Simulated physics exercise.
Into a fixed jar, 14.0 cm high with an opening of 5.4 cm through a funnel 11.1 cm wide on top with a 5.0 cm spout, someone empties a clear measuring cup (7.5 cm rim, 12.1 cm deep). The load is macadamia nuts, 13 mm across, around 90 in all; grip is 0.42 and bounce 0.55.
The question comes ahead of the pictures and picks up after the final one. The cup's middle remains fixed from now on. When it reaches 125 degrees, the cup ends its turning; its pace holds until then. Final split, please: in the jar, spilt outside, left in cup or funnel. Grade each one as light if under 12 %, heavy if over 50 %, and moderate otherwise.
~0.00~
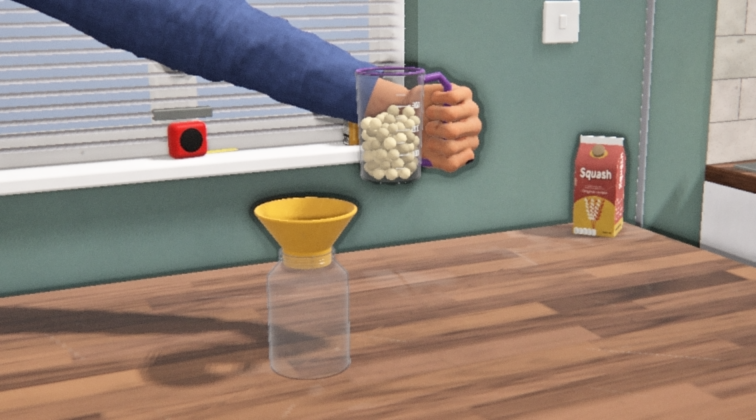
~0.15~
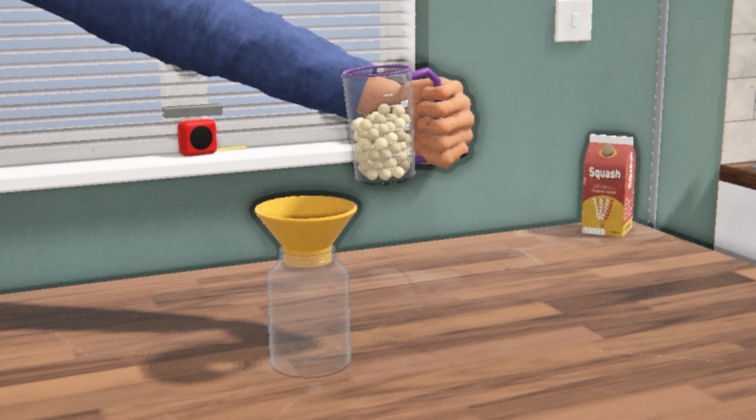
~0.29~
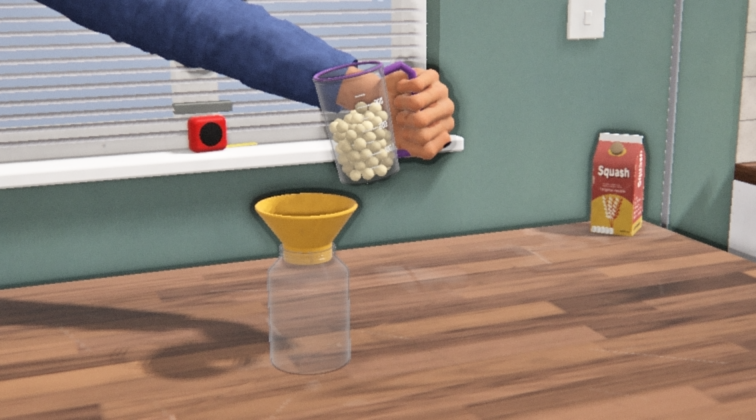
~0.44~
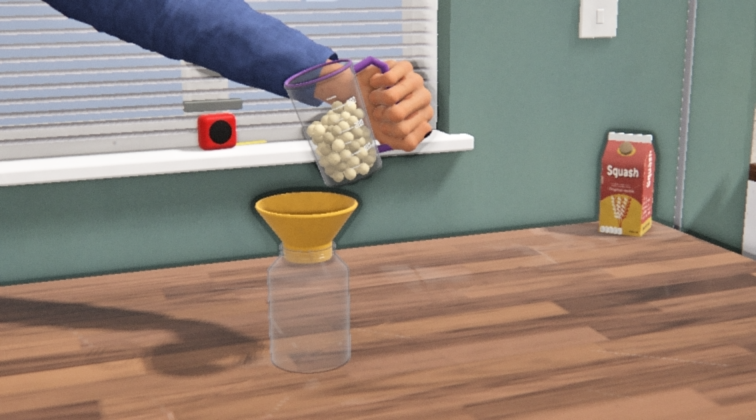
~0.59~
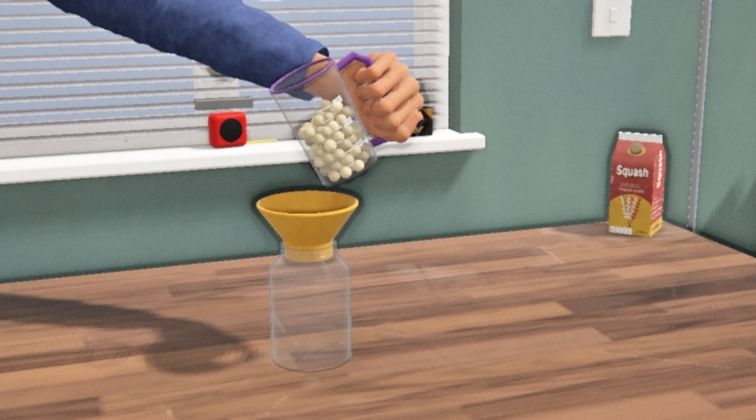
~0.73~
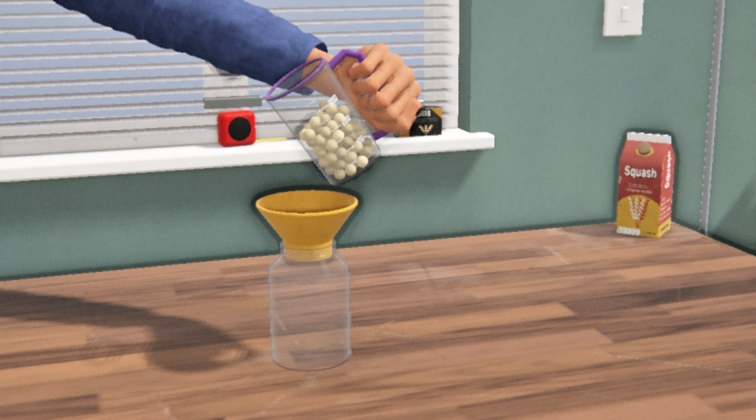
Jar heavy, spilt outside moderate, left in cup or funnel light.
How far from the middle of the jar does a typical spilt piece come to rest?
Roughly 20 cm from the centre.
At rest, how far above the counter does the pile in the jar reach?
Some 4.0 cm.
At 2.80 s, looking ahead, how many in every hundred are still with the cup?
Close to 0 per cent of the load, I'd guess.
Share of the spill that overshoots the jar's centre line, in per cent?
Share: Around 100 %.
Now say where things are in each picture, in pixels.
In the first picture, cup at (390, 125), tilt 0 degrees, lip at (359, 73), moved 0.0 cm; middle of the pieces at (390, 141); jar at (309, 308).
In the second picture, cup at (381, 124), tilt 4 degrees, lip at (346, 75), moved 1.3 cm; middle of the pieces at (383, 140).
In the third picture, cup at (359, 123), tilt 12 degrees, lip at (316, 80), moved 4.0 cm; middle of the pieces at (363, 139).
In the fourth picture, cup at (336, 124), tilt 19 degrees, lip at (287, 86), moved 6.8 cm; middle of the pieces at (342, 138).
In the fifth picture, cup at (326, 124), tilt 26 degrees, lip at (272, 92), moved 8.1 cm; middle of the pieces at (335, 137).
In the sixth picture, cup at (326, 123), tilt 33 degrees, lip at (267, 99), moved 8.1 cm; middle of the pieces at (336, 135); jar at (310, 300). The cup's pace is about 50 degrees a second.
Then, at 1.60 s, tilt 76 degrees; the cup holds 100 %, the jar 0 %.
After 2.17 s, tilt 104 degrees; the cup holds 95 %, the jar 0 %.
After 2.80 s, tilt 125 degrees; the cup holds 0 %, the jar 65 %.
By 3.8 s all is still; jar 70 %, spilt 30 %, still above 0 %.
